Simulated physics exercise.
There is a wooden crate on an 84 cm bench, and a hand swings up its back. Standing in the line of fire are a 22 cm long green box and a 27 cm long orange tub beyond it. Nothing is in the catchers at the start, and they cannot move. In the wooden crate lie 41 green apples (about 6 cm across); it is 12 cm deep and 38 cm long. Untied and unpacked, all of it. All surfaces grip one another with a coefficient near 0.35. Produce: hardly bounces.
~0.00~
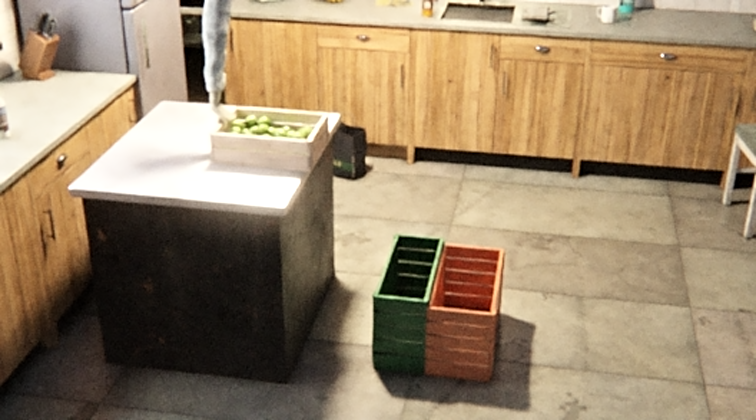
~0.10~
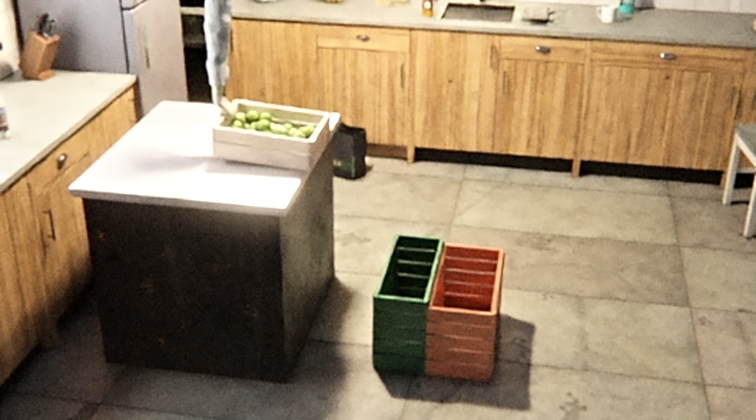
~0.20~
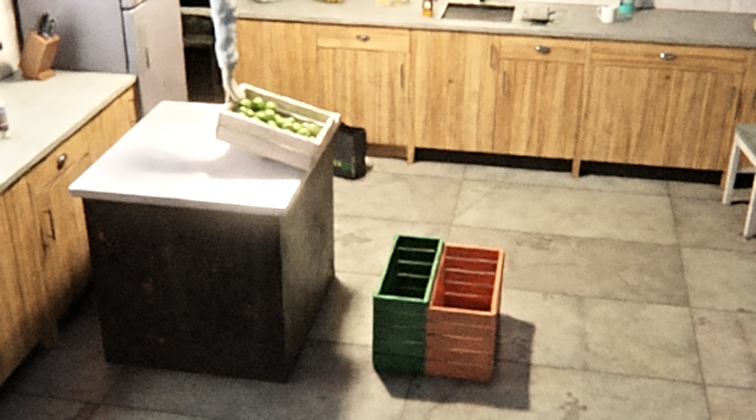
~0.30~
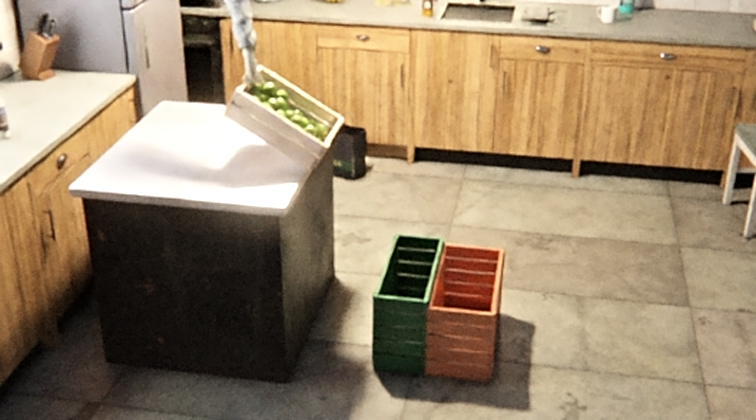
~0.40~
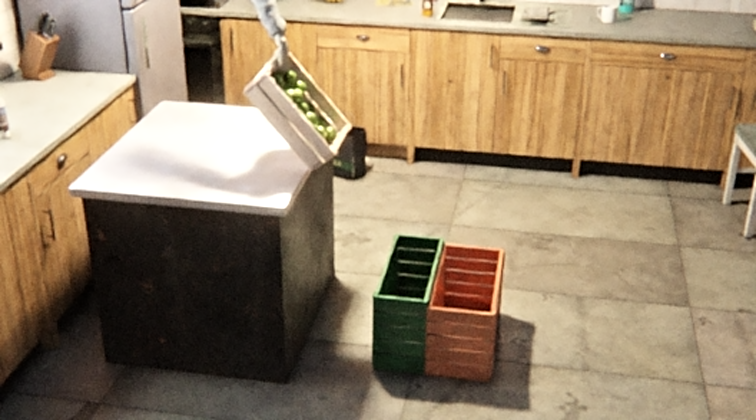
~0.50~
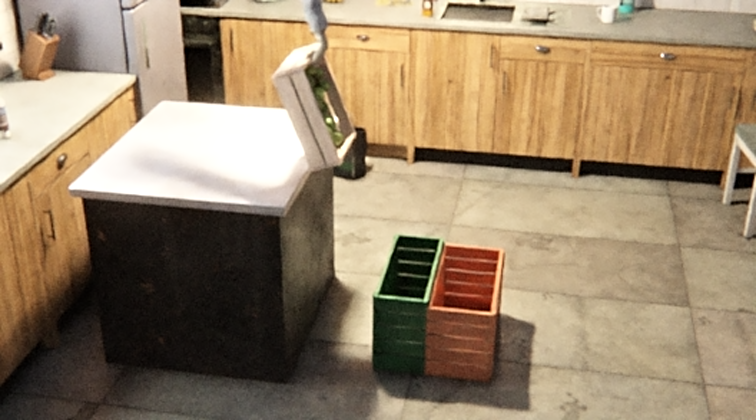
A hand lifted the back of a wooden crate of green apples on a kitchen bench, steadily tilting it rightward until it stood steeply on edge, while the green and orange boxes on the floor stayed still.
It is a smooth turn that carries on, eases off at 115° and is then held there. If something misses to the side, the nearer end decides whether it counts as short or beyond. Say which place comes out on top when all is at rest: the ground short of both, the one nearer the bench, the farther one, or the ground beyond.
I would say first comes out on top.
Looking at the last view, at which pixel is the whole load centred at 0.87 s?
Somewhere near (380, 158) in the last picture's pixels.
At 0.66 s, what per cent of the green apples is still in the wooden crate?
Roughly 90 percent.
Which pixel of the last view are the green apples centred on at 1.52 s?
The middle lies near (409, 332).
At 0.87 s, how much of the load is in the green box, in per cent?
Close to 0 in a hundred.
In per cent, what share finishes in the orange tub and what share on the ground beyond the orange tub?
Around 25 per cent and 0 per cent, in that order.
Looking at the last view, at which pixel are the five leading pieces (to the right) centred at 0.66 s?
Close to (360, 121).
After 0.66 s, tilt 97°; 37 still in the wooden crate and 4 in the air.
After 0.87 s, tilt 115°; 11 still in the wooden crate and 30 in the air.
After 1.15 s, tilt 115°; 19 in the green box, 10 in the orange tub, 1 on the ground short of the green box and 11 in the air.
Outcome (at 1.52 s), 25 in the green box, 11 in the orange tub and 5 on the ground short of the green box.
